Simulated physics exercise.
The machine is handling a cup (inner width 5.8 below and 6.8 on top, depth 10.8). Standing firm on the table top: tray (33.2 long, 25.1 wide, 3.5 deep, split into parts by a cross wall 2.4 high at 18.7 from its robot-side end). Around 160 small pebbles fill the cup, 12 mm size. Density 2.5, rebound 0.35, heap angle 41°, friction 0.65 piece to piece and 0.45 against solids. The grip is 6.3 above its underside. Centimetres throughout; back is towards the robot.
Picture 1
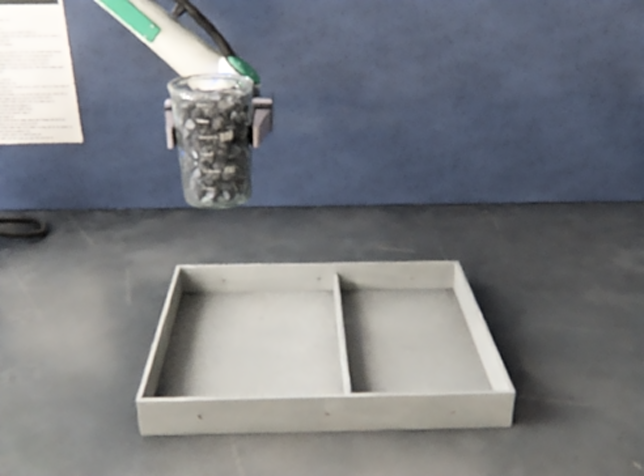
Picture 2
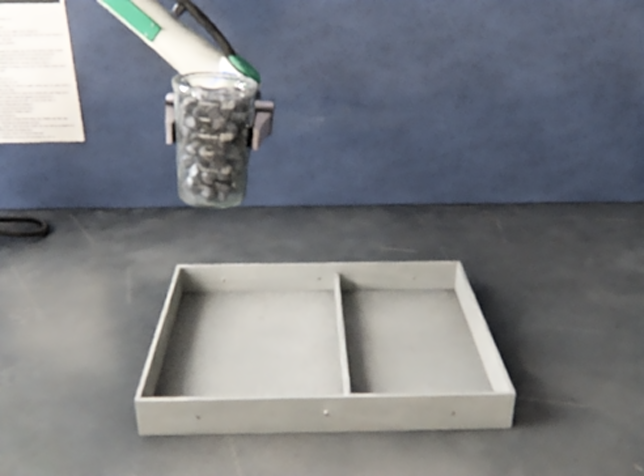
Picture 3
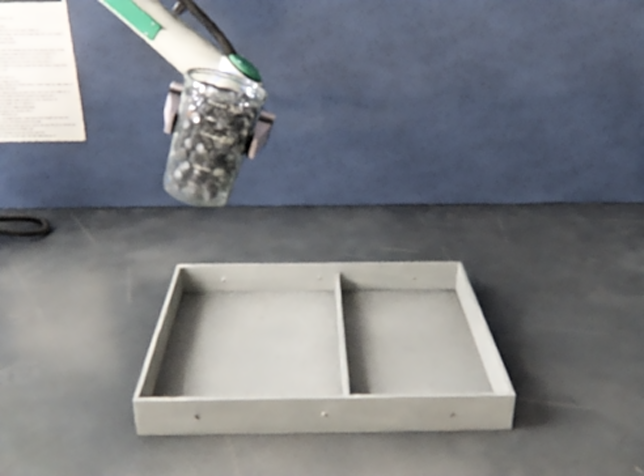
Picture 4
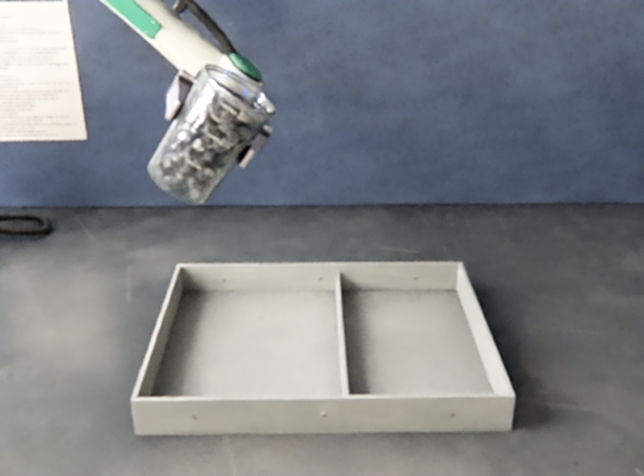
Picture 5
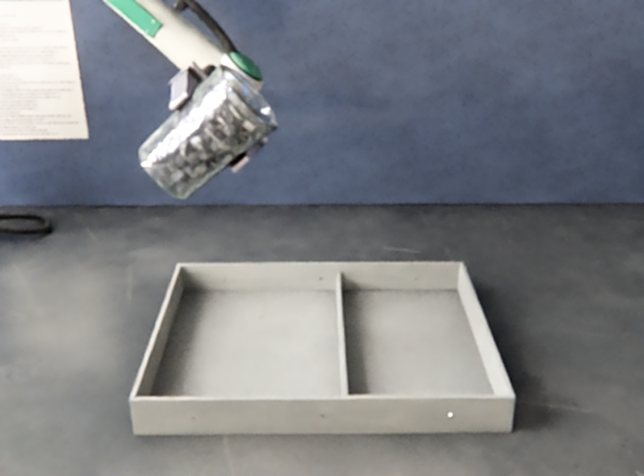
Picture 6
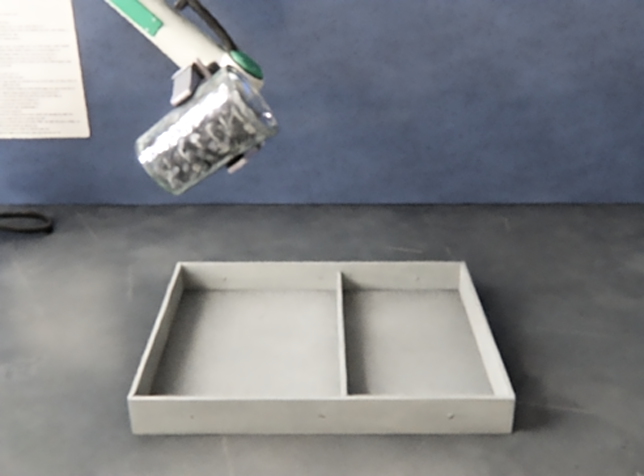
A robotic gripper tilts a clear cup of pebbles rightward above a grey divided tray.
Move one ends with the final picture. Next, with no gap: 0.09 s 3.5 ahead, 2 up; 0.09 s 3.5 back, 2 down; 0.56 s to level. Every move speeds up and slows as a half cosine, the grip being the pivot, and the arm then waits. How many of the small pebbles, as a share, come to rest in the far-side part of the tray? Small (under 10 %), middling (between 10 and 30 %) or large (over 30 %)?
Share in the far-side part of the tray: Middling (between 10 and 30 %).
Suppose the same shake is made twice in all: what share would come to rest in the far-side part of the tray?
It would be near 25 per cent.
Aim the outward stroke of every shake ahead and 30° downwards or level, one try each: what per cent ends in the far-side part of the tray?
Some 0 and 10 per cent.
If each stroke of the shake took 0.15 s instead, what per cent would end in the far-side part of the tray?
In that case some 0 per cent.
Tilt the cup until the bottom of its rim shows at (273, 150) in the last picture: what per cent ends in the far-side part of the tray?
Some 55 per cent.
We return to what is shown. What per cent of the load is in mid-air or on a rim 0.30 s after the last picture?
Some 29 per cent.
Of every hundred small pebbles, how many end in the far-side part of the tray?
Some 15 per cent.
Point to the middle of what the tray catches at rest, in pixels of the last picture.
At about (362, 351).
Then, 0.30 s on, tilted 48° forward, highest piece 26 above the table; 117 in the cup, 48 in flight or on a rim.
Then, 0.59 s on, tilted 9° forward, highest piece 29 above the table; 116 in the cup, 26 in the far-side part, 23 in the robot-side part.
Then, 0.94 s on, level, highest piece 28 above the table; 116 in the cup, 26 in the far-side part, 23 in the robot-side part.
Then, 1.99 s on, level, highest piece 28 above the table; 116 in the cup, 26 in the far-side part, 23 in the robot-side part.
In the end, 116 in the cup, 26 in the far-side part, 23 in the robot-side part. That is 16 % in the far-side part of the tray.
